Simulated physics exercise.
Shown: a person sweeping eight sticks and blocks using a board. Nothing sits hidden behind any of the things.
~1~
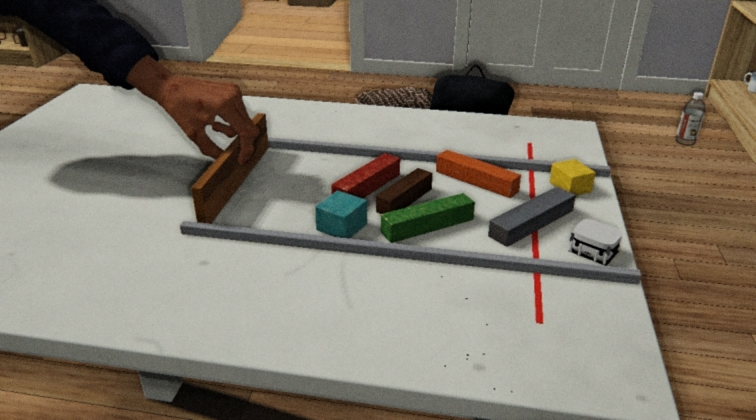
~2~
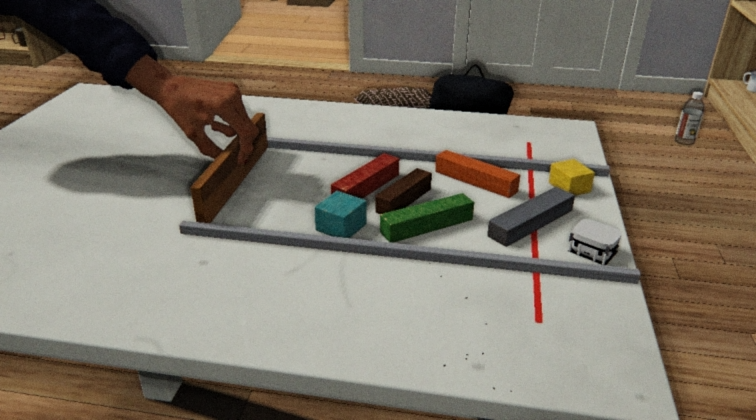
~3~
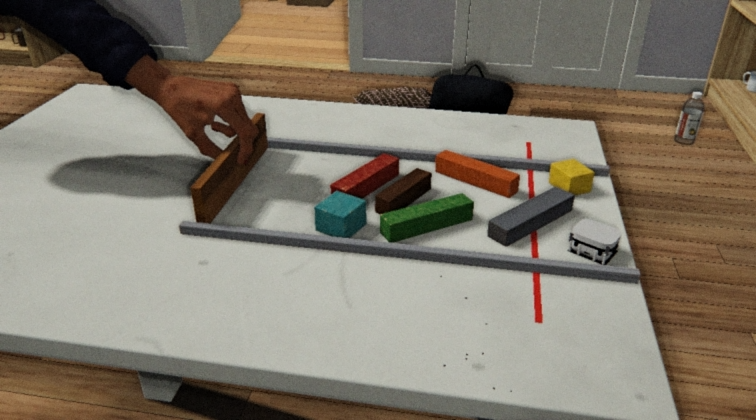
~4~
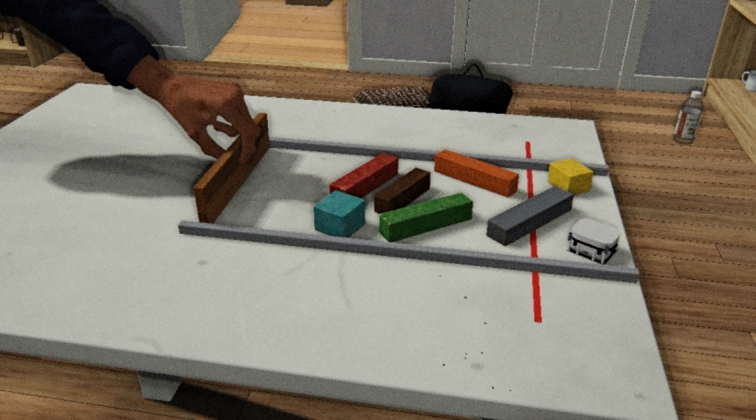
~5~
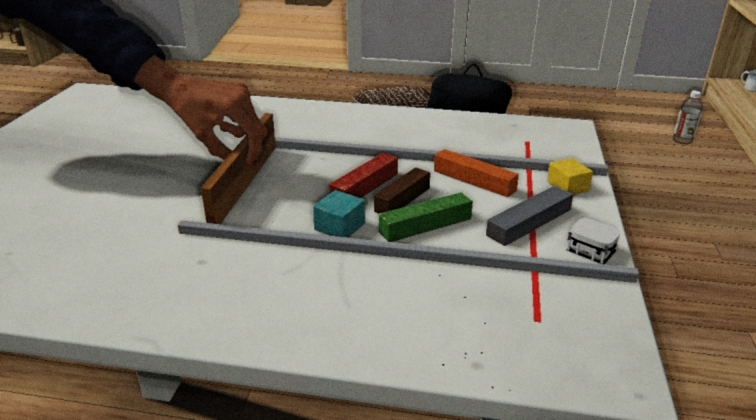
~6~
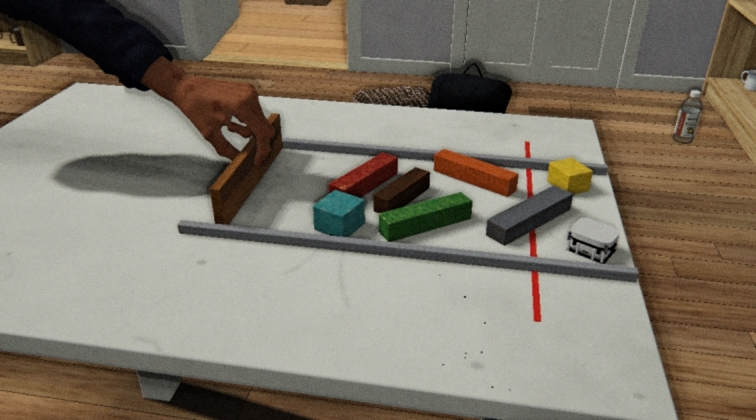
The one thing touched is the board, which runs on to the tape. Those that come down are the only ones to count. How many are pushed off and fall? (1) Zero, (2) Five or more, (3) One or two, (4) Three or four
The answer is 3.
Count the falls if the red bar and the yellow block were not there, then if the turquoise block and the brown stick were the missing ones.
The number is 1 for the first case and 0 for the second.
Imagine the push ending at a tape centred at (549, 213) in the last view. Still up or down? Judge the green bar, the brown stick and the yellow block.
Observed: Green bar not toppled; brown stick not toppled; yellow block toppled.
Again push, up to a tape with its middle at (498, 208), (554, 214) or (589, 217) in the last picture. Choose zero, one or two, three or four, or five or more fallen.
Result per tape, as listed: No fall at all; either three or four; at least five.
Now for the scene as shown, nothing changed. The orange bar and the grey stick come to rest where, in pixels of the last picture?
(574, 178), and the other (615, 225).
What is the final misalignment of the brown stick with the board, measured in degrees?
About 5°.
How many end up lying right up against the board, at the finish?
It's 3 of them.
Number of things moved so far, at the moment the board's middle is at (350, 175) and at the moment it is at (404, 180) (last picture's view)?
First 2, then 4.
Soon after, none off yet; white case at rest near (593, 241); yellow block at rest near (569, 177); grey stick at rest near (531, 214).
Then, none off yet; white case at rest near (593, 241); yellow block at rest near (569, 177); grey stick moving near (540, 216).
At rest, the number that fall off is one or two; fallen, white case.
